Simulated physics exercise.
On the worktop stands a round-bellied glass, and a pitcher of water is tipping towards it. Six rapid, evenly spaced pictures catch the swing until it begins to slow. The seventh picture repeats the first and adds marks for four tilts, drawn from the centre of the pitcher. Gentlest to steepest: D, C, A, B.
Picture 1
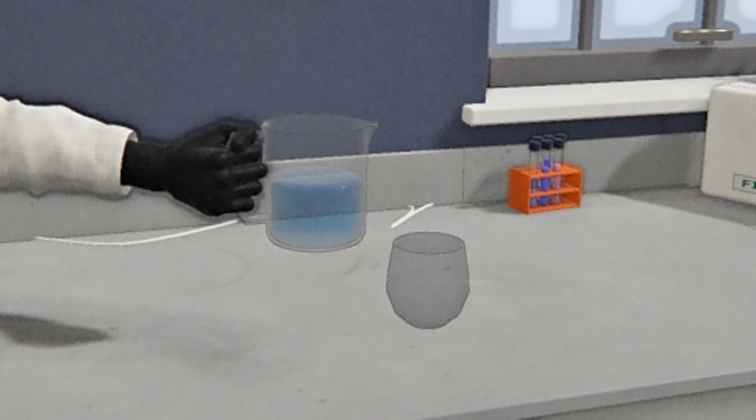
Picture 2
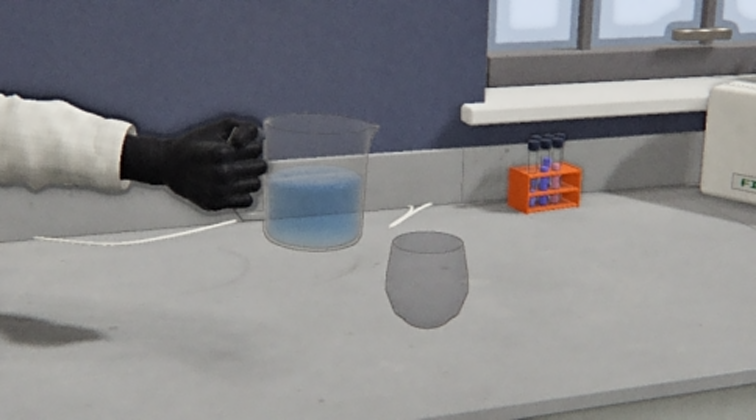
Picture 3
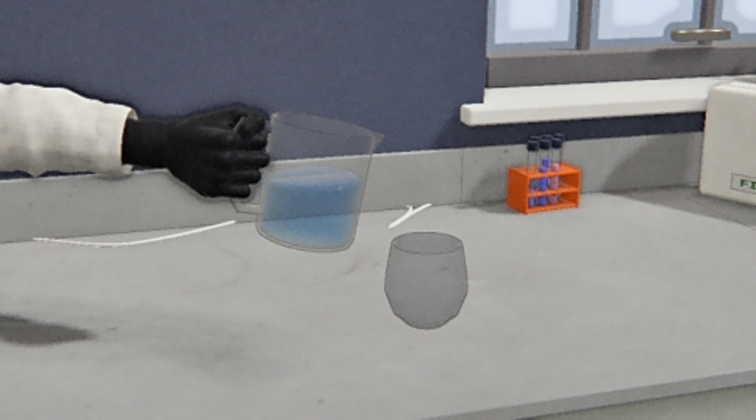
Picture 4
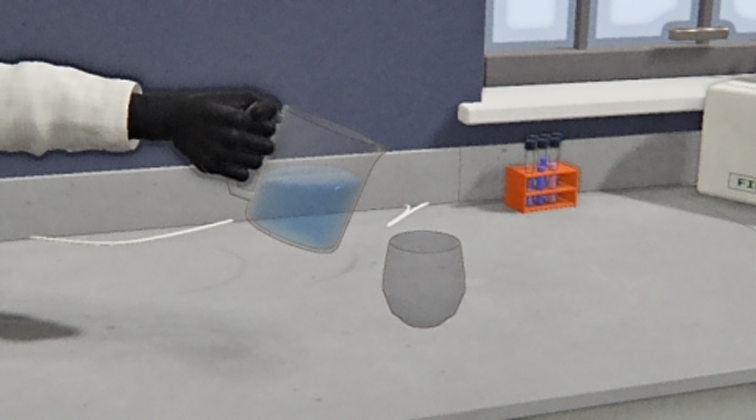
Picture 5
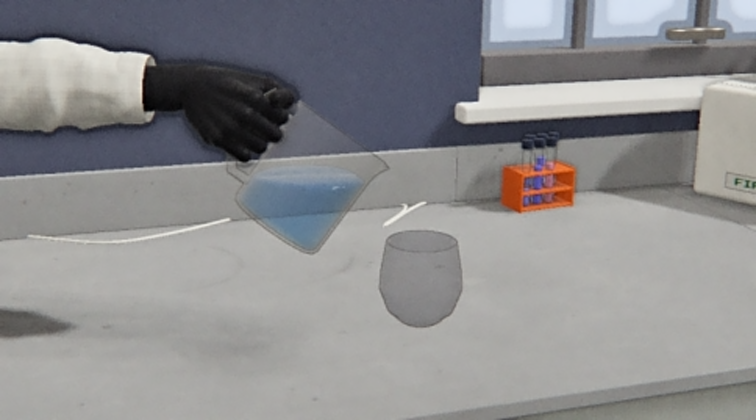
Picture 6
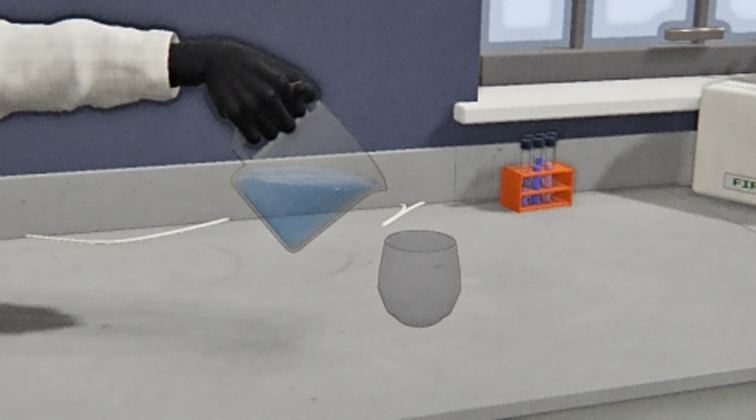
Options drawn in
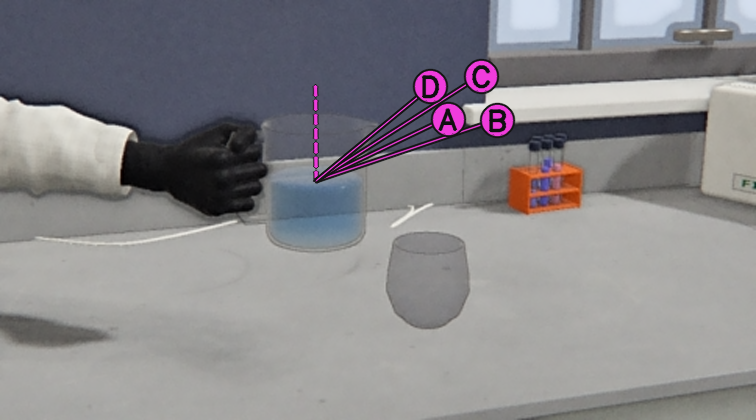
A black-gloved hand in a white sleeve reaches in from the left above a grey worktop, seen from slightly above against a dark blue wall. It holds a clear pitcher of blue water beside a round-bellied, see-through grey glass, with an orange rack of tubes at right beneath a window. The hand tilts the pitcher steadily rightward, its water staying inside, while the view shifts very slightly.
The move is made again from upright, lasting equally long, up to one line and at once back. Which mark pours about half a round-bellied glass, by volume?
Line A does it best.
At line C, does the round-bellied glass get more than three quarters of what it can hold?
No, less.
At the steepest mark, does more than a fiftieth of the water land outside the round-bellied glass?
No.
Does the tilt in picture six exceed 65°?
No, it does not.
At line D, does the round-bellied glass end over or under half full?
Under.
In magenta, A at (432, 124); B at (480, 125); C at (466, 84); D at (417, 97).
If A is chosen, the round-bellied glass ends with about 48 % of what it can hold.
If B is chosen, the round-bellied glass ends with about 68 % of what it can hold.
If C is chosen, the round-bellied glass ends with about 27 % of what it can hold.
If D is chosen, the round-bellied glass ends with about 11 % of what it can hold.
